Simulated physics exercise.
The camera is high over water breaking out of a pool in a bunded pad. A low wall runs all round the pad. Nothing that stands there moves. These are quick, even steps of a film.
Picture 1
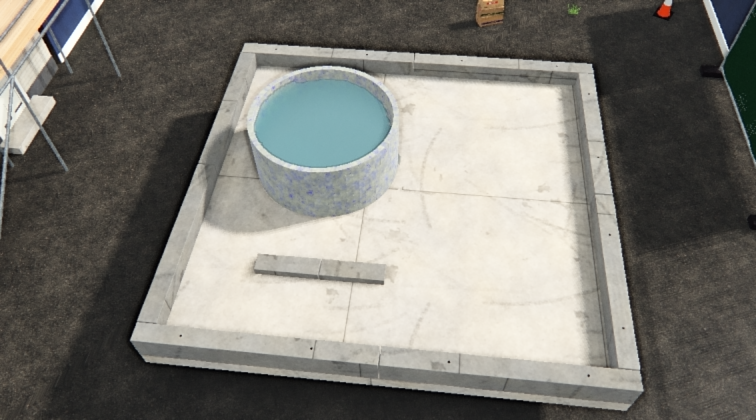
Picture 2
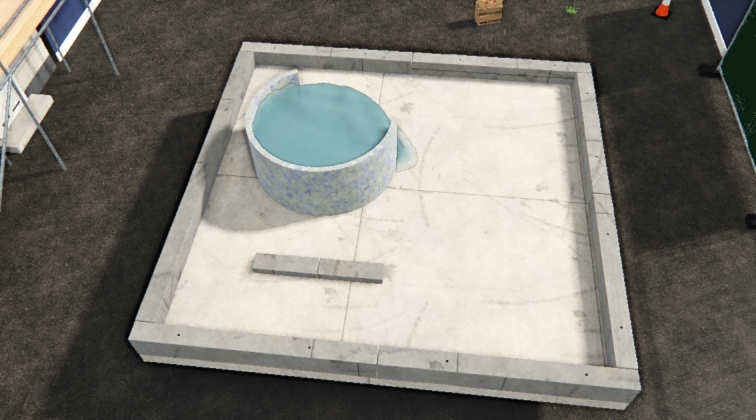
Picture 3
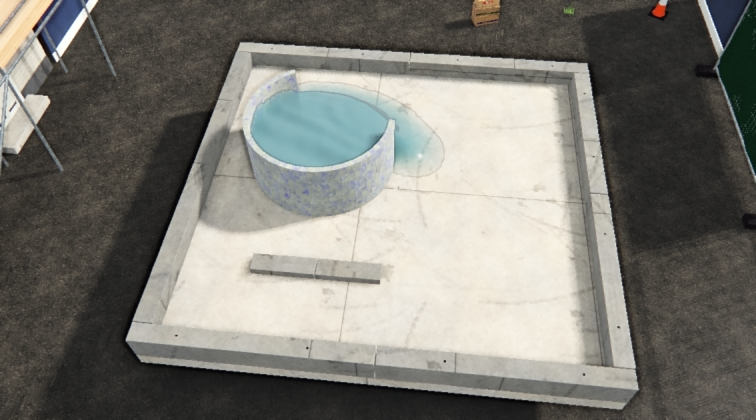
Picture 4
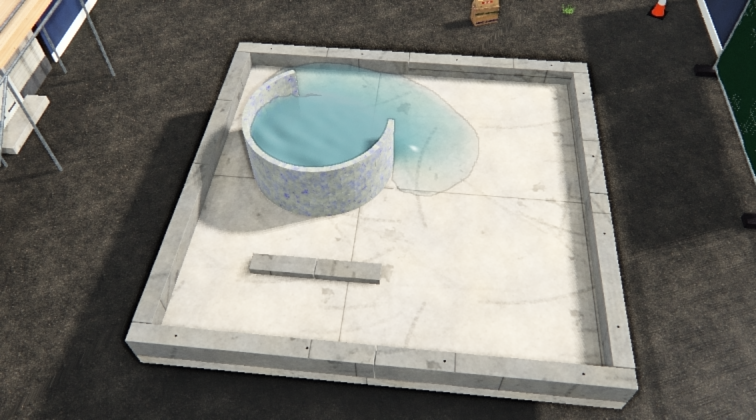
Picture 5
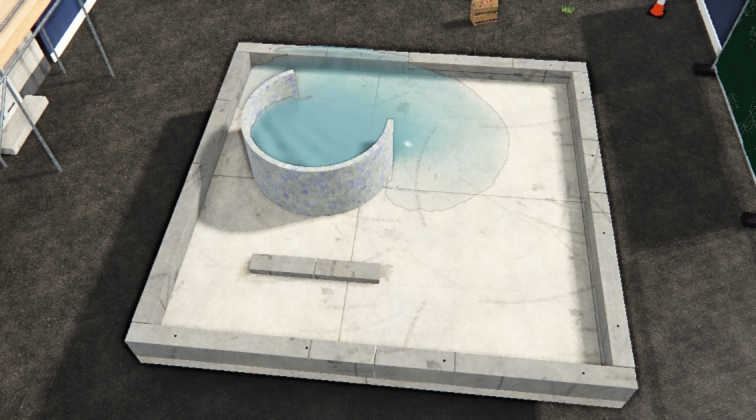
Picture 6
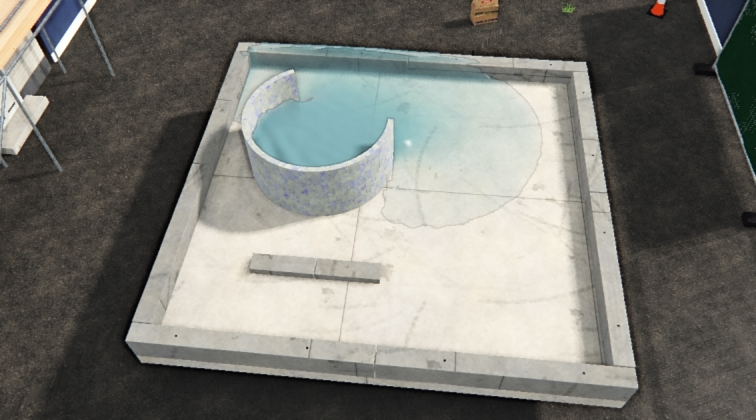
The footage shows a round pool standing full inside a low-walled pad, then its far side opens and water pours out, spreading in a widening sheet across the pale floor toward the right while the pool's level drops.
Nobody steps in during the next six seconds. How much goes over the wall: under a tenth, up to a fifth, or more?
The share lost is from a tenth to a fifth.
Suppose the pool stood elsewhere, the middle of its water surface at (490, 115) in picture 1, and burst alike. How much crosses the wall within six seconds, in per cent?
Roughly 26 per cent.
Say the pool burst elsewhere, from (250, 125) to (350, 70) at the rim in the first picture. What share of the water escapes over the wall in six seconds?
Roughly 26 per cent.
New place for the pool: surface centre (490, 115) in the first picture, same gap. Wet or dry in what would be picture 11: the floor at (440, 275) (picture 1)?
Verdict: Dry.
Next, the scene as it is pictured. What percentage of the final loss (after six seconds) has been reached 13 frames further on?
About 90 per cent.
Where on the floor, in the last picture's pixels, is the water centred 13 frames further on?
Roughly at (406, 126).
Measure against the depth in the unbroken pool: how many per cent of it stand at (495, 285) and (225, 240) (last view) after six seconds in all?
Roughly 8 and 6 per cent, in turn.
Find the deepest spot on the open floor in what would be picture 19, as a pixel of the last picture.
Close to (563, 85).
A moment on, water covers 40 % of the floor; the low wall has let 1 % over.
Next, water covers 40 % of the floor; the low wall has let 5 % over.
Then, water covers 50 % of the floor; the low wall has let 14 % over.
Later, water covers 80 % of the floor; the low wall has let 16 % over.
In the end, water covers 85 % of the floor; the low wall has let 16 % over.
